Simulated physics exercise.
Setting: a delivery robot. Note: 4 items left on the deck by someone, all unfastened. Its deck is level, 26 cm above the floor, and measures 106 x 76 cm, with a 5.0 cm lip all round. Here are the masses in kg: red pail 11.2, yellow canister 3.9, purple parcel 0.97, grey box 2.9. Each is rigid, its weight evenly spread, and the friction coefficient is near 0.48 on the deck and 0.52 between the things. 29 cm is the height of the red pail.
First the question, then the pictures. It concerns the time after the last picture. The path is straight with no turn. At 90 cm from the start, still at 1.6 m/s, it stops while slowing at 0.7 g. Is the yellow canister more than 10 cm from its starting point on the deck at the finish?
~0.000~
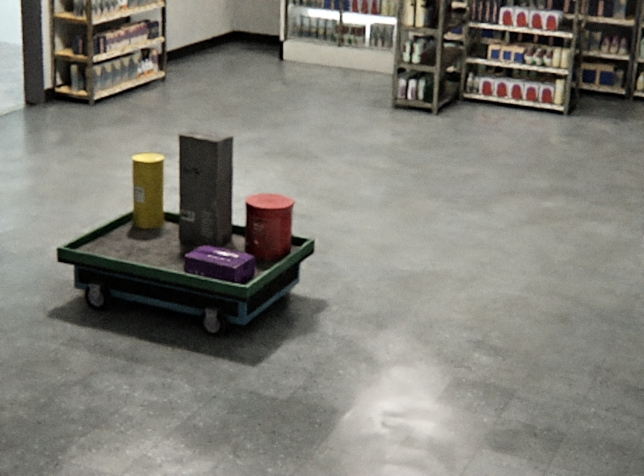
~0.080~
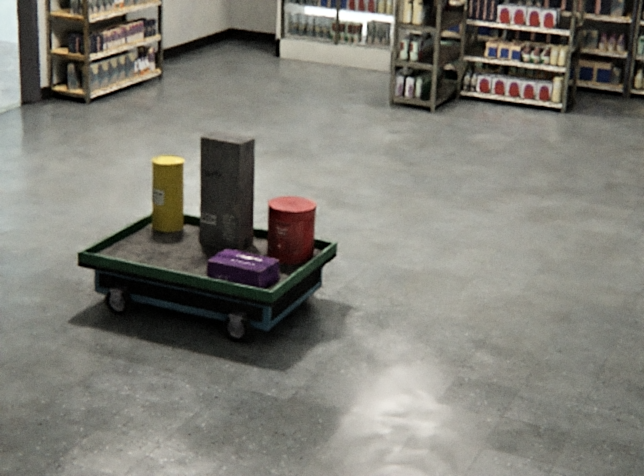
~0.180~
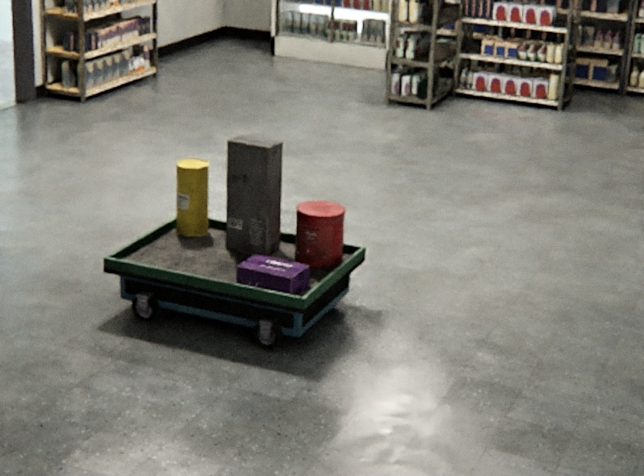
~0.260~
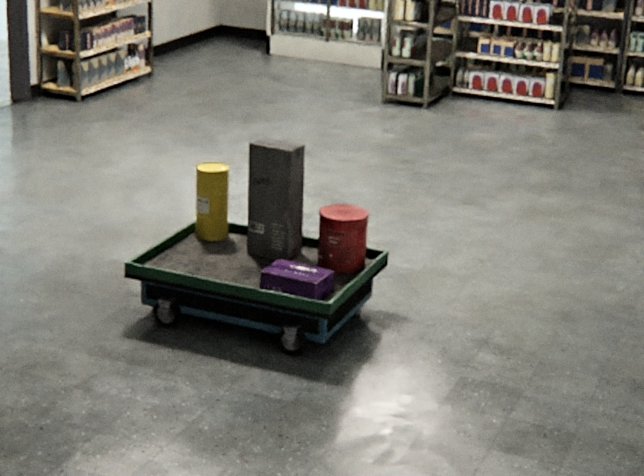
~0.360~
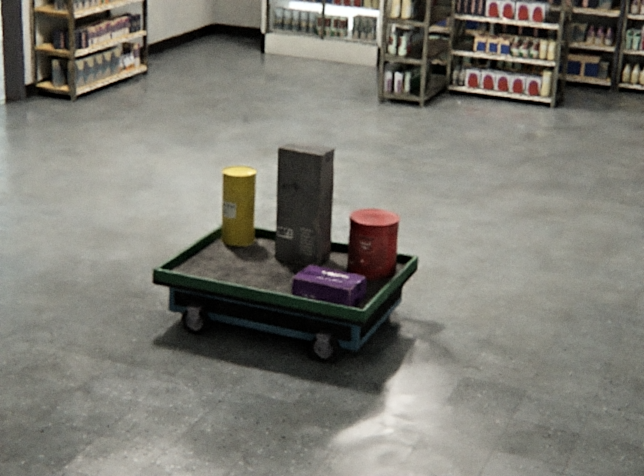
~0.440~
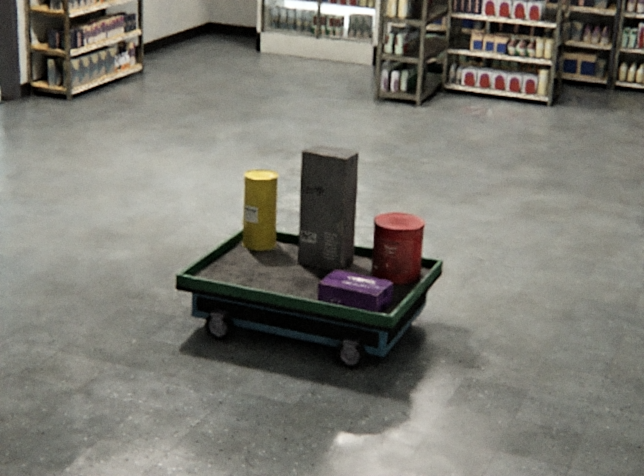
Yes.
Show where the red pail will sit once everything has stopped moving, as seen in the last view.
It comes to rest somewhere around (480, 263).
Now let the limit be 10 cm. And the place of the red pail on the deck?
Red pail: Unmoved.
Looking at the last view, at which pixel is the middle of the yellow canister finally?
It settles at around (380, 237).
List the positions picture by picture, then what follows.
Cart has run 0 cm; yellow canister (148, 190); red pail (269, 227), in the first frame.
Cart has run 13 cm; grey box (227, 191); red pail (291, 230), in the second frame.
Cart has run 29 cm; purple parcel (273, 276); grey box (254, 196), in the third frame.
Cart has run 42 cm; red pail (343, 239); purple parcel (297, 281), in the fourth frame.
Cart has run 58 cm; grey box (305, 204); red pail (373, 244), in the fifth frame.
Cart has run 70 cm; yellow canister (260, 210); purple parcel (355, 293), in the sixth frame.
By 0.74 s, cart has run 108 cm; yellow canister tilted 4° near (332, 221); grey box tilted 6°; purple parcel 3 cm from its spot.
By 1.04 s, cart has run 109 cm, stopped; yellow canister tilted 27° near (350, 222); grey box tilted 30°; purple parcel 7 cm from its spot.
By 1.84 s, cart has run 109 cm, stopped; yellow canister on its side near (383, 235); grey box tilted 30°; purple parcel 7 cm from its spot.
When it is over (2.8 s), lying over on the deck, yellow canister; not toppled but over 10 cm from the start, grey box; the other 2 within 10 cm of the start. In the last view, yellow canister near (380, 237).
